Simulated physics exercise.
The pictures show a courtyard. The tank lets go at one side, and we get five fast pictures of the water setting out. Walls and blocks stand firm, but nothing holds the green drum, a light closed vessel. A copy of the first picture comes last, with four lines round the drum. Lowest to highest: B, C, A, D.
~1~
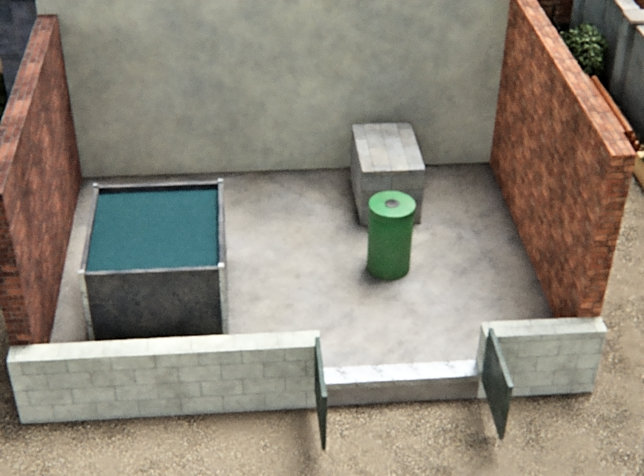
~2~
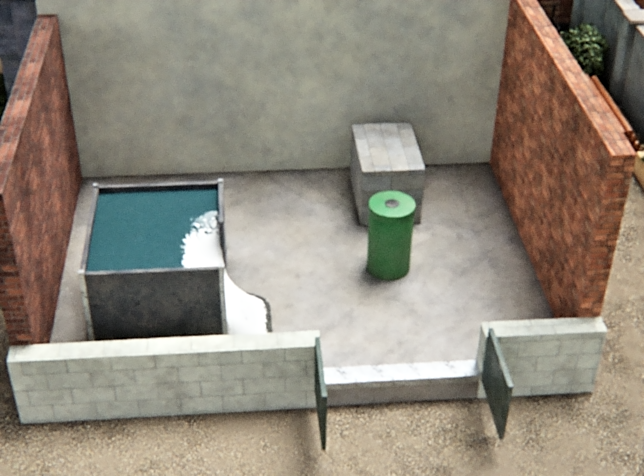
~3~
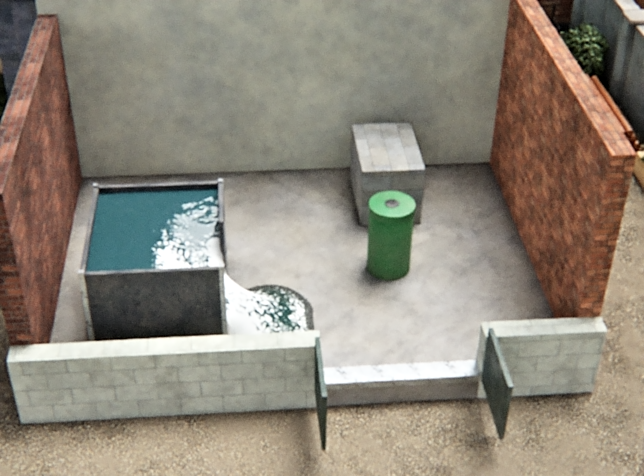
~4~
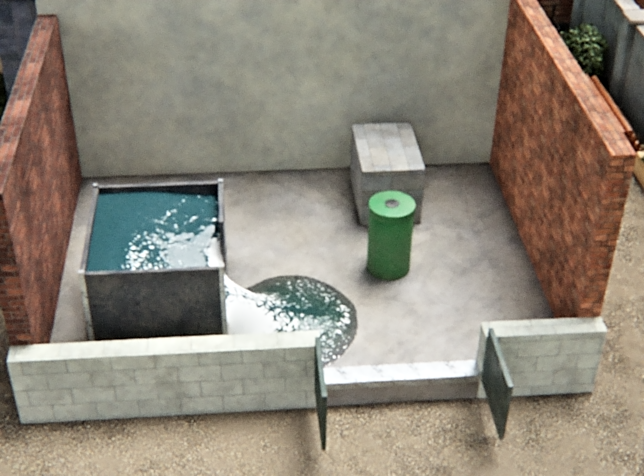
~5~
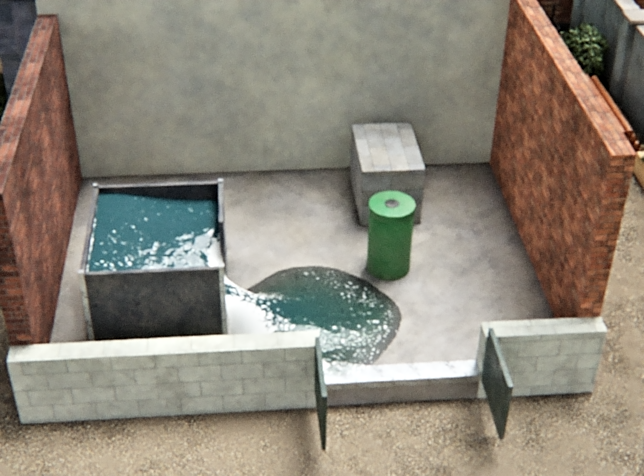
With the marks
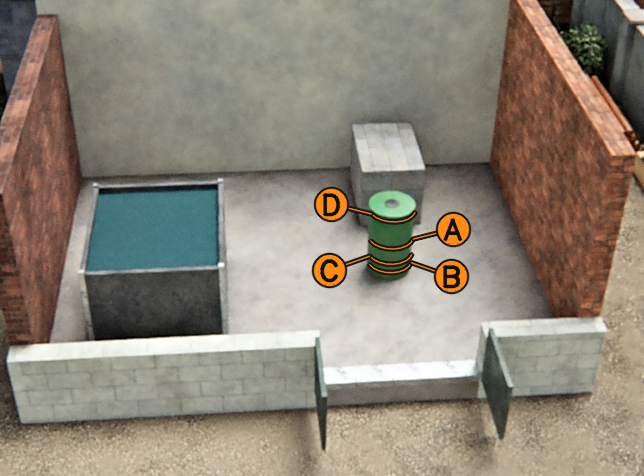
A large dark tank of blue-green water in a walled courtyard began leaking from its right side, and a foamy puddle spread rightward across the concrete floor while the green drum stood still.
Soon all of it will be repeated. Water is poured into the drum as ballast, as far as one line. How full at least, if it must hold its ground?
It is A.
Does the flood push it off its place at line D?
No, that is safe.
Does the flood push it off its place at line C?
Yes, it does.
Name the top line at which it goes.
That would be C.
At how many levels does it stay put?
Two of them.
On the marked copy, A at (393, 248); B at (392, 272); C at (393, 264); D at (395, 221); from the bottom up B, C, A, D.
If A is chosen, it does not move.
If B is chosen, it is pushed about 4 times its own width away.
If C is chosen, it is pushed about its own width away.
If D is chosen, it does not move.
